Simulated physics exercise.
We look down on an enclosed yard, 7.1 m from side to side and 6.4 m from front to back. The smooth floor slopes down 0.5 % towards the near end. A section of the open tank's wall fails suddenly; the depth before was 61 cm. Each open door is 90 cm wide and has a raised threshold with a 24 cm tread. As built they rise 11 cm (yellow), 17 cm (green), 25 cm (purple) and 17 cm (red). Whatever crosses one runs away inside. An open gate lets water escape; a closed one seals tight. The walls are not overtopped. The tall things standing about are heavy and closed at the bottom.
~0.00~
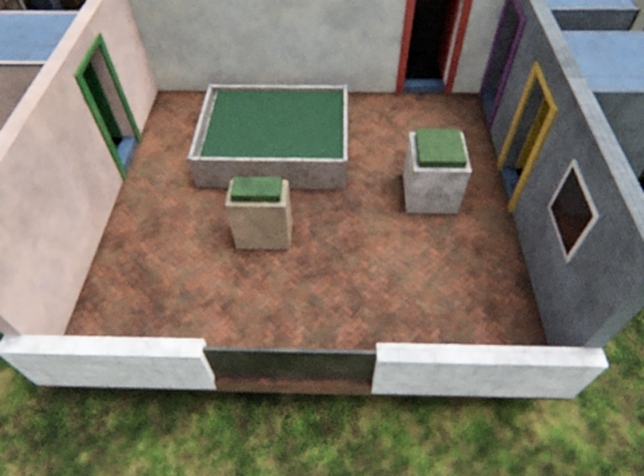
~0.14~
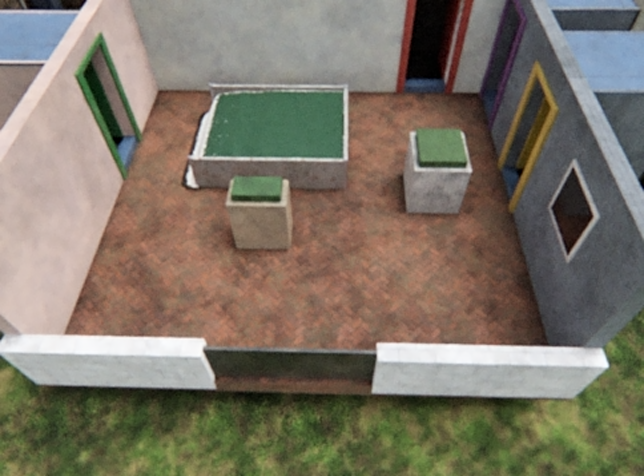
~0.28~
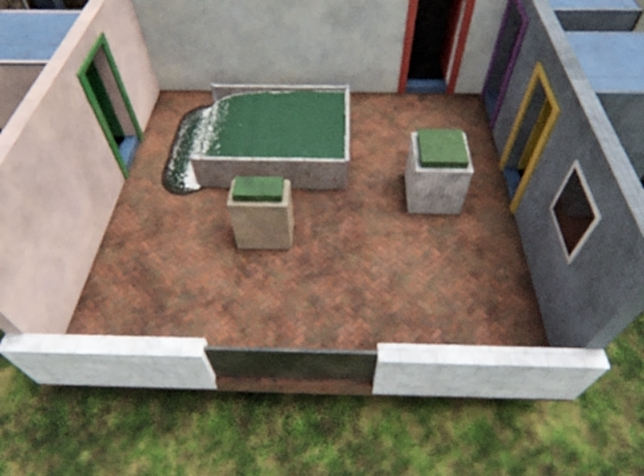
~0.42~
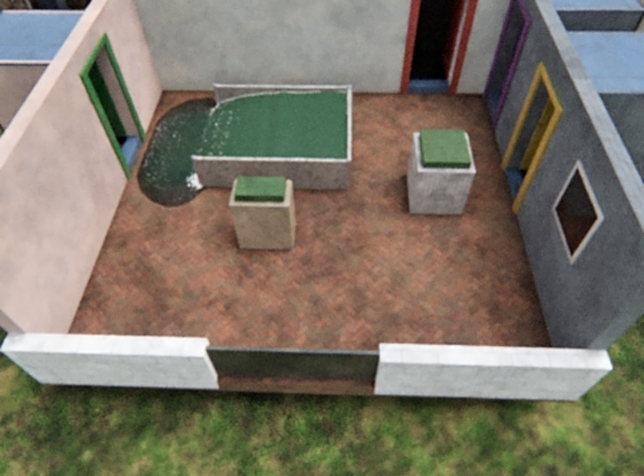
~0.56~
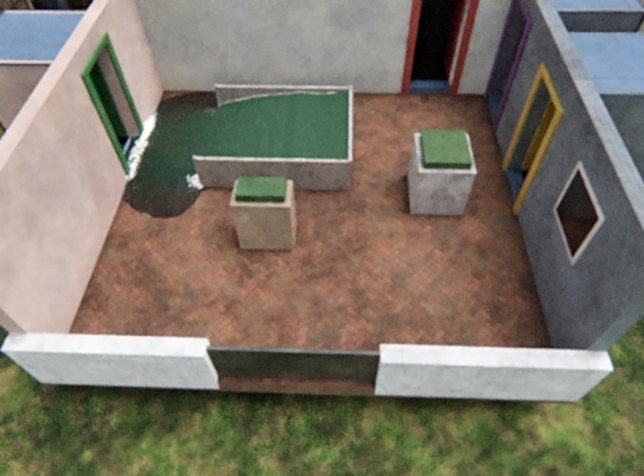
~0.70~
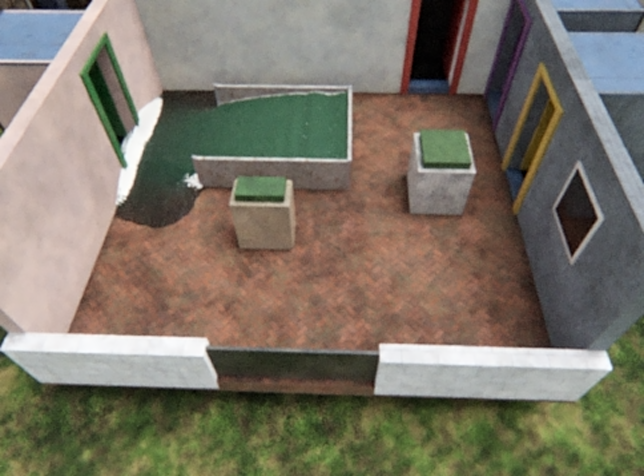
The video shows an enclosed brick-floored yard seen from above, where green water pours from the open left side of a low tank, spreads across the floor toward the green door, and foams along the left wall.
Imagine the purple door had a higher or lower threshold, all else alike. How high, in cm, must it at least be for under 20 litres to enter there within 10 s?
It would have to be roughly 18 cm high.
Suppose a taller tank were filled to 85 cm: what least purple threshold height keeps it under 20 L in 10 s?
Some 26 cm.
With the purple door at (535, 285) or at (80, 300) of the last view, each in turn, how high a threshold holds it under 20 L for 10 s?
Roughly 10.0 and 9.5 cm.
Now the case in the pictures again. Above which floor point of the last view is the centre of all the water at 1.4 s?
Near (239, 148).
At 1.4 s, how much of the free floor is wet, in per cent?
Some 15 per cent of it.
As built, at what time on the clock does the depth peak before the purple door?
Around 4.5 s.
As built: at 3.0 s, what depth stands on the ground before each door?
Depths in cm: Yellow 0, green 33, purple 0, red 0.
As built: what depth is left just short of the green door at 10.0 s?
Roughly 6.5 cm deep.
After 1.4 s water covers 15 % of the floor, deepest (48 cm) near (163, 92); it has not reached the purple door.
After 3.0 s water covers 35 % of the floor, deepest (37 cm) near (161, 97); it has not reached the purple door.
After 10.0 s water covers 95 % of the floor, deepest (14 cm) near (398, 371); 6 cm at the purple door, 0 litres in over its 25 cm threshold.
At the purple door as built, the water arrived by 3.9 s and peaked near 23 cm at 4.4 s.
Run again over the same 10 s with other heights there, 35 litres in over 15.5 cm, 6 litres over 21 cm. The limit of 20 litres is kept from about 18 cm up.
